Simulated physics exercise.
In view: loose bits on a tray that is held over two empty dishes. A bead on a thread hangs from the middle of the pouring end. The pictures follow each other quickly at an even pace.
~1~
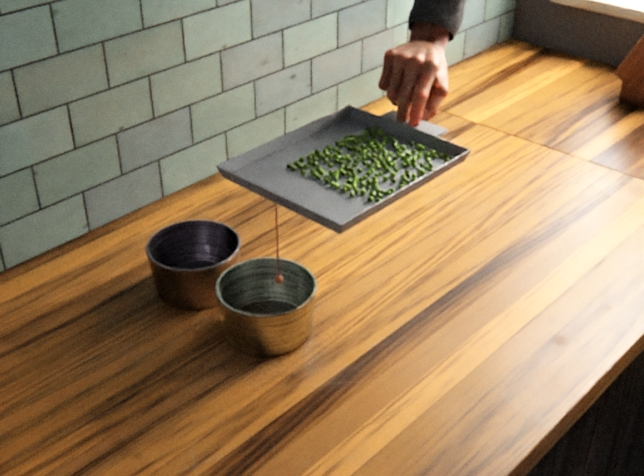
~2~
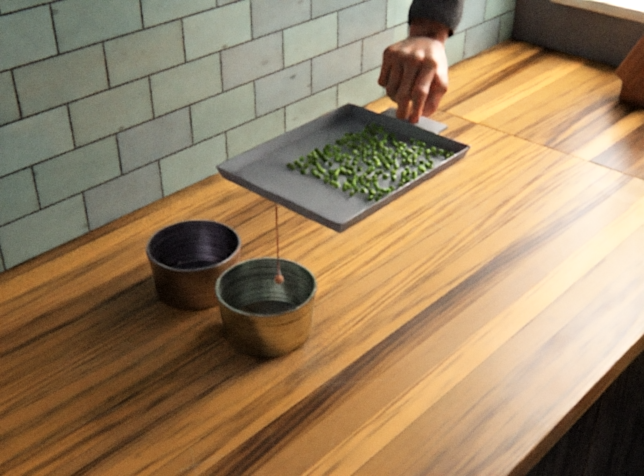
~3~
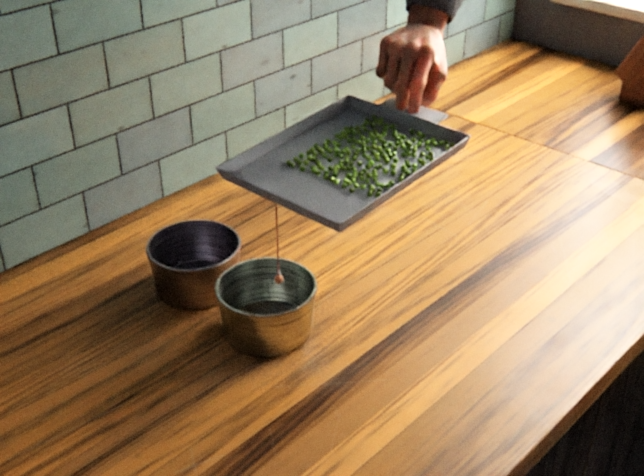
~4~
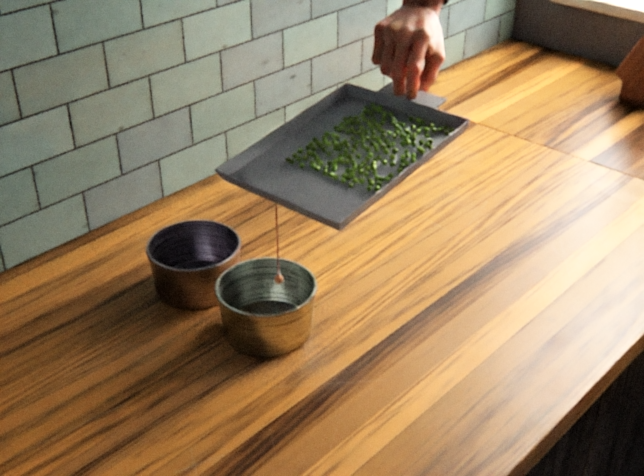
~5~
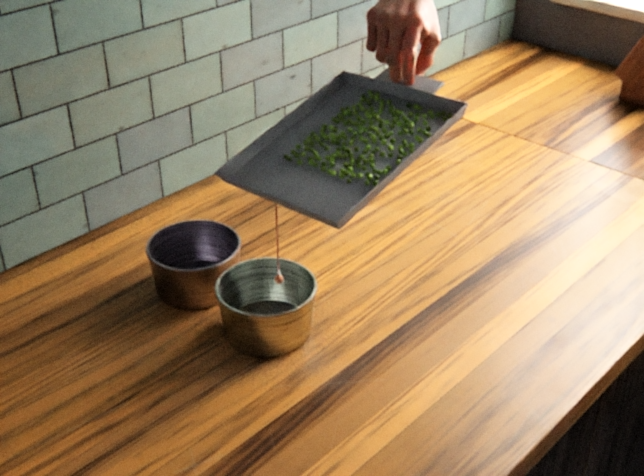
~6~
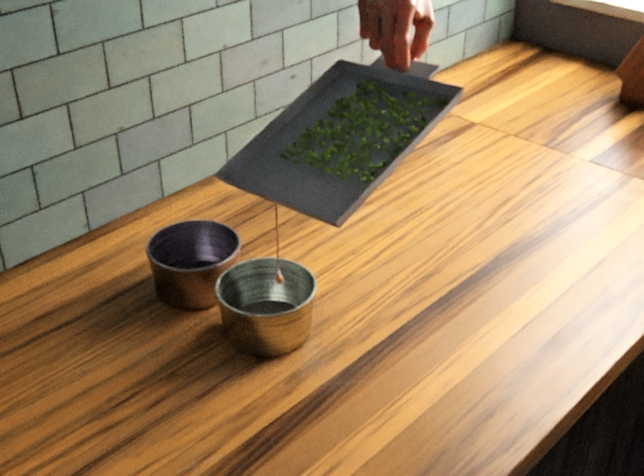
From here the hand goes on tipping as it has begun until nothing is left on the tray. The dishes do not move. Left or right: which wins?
It favours the right dish.
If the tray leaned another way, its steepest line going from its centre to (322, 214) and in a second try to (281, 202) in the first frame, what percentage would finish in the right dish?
Roughly 0 per cent, and 40 per cent.
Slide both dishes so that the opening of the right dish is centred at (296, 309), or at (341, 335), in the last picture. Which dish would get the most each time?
At the first place the left dish, at the second the dish on the left.
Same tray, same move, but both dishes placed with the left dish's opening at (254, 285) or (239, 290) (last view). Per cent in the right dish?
Roughly 0 per cent, and 0 per cent.
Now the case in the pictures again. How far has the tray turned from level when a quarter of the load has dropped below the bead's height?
At about 70°.
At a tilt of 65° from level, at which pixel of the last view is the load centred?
Around (246, 197).
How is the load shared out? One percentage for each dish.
The left dish has 10 per cent, the right dish has 60.
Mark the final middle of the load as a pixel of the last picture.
At about (239, 323).
Just after the last frame, tray tipped steeply; roughly two thirds on the tray; about a tenth in the right dish; just a few outside both; roughly a third in the air.
A moment on, tray tipped past a quarter turn; just a few on the tray; roughly half in the right dish; about a tenth in the left dish; roughly a quarter outside both; roughly a quarter in the air.
Further on, tray tipped past a quarter turn; roughly two thirds in the right dish; about a tenth in the left dish; roughly a third outside both.
When it is over, tray tipped past a quarter turn; roughly two thirds in the right dish; about a tenth in the left dish; roughly a third outside both.
